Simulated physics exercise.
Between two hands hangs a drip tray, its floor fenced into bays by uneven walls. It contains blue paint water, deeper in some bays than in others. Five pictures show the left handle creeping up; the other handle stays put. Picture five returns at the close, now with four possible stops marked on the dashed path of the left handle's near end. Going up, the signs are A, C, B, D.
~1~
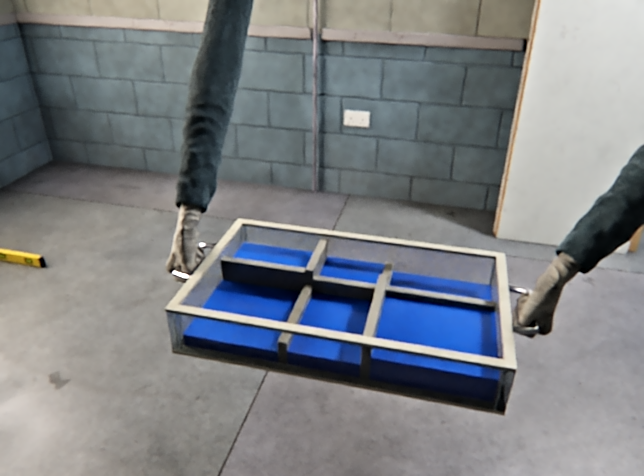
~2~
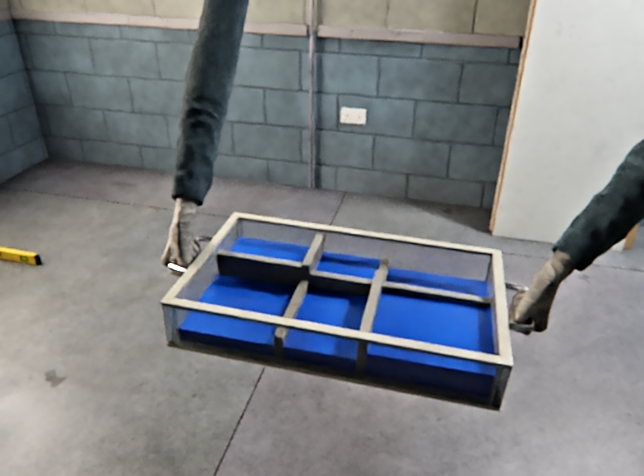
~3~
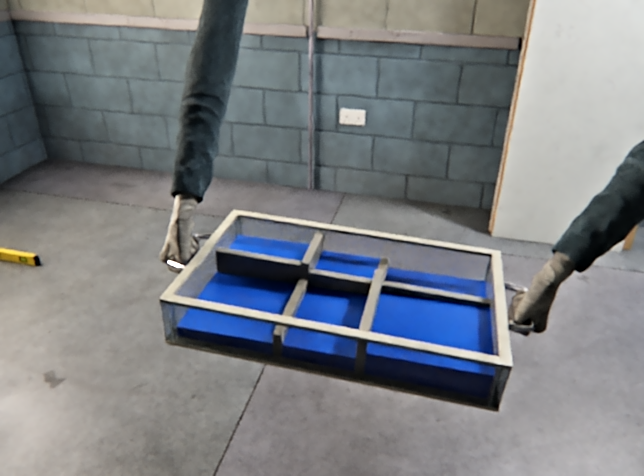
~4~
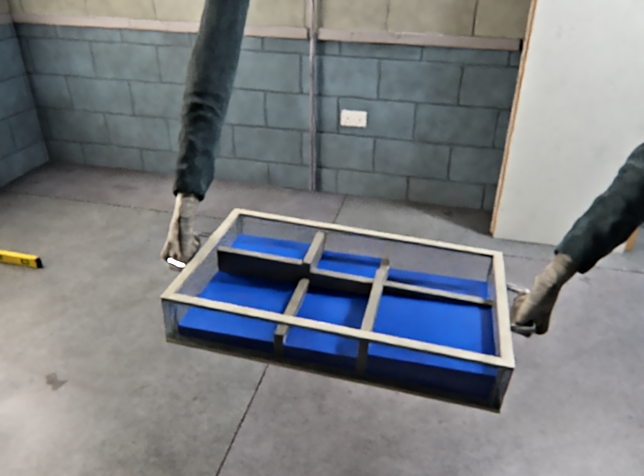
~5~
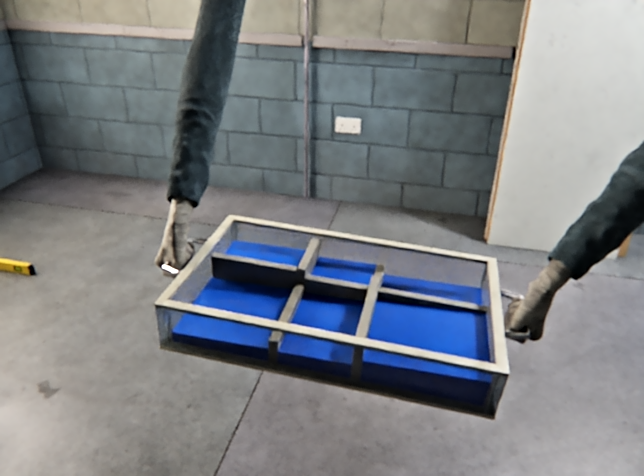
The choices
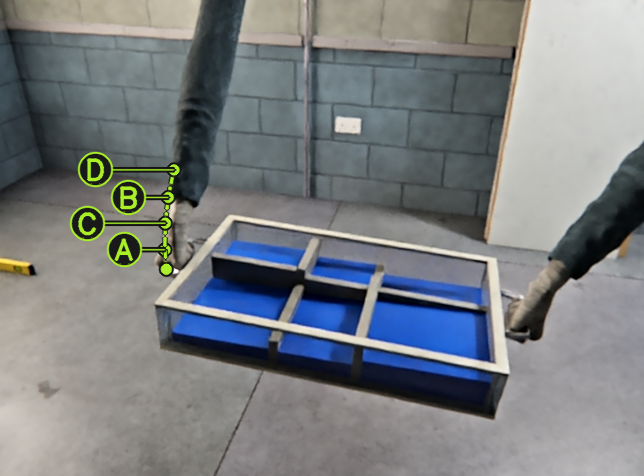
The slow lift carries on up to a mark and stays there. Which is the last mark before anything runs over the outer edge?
D is the one.
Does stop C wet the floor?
No, that is safe.
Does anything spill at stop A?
No.
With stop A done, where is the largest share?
That is the front right bay.
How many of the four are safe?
All of the four.
On the marked copy, A at (164, 249); B at (168, 197); C at (165, 223); D at (173, 169).
With A, nothing spills; the front right bay holds the most.
With B, nothing spills; the front right bay holds the most.
With C, nothing spills; the front right bay holds the most.
With D, nothing spills; the front right bay holds the most.
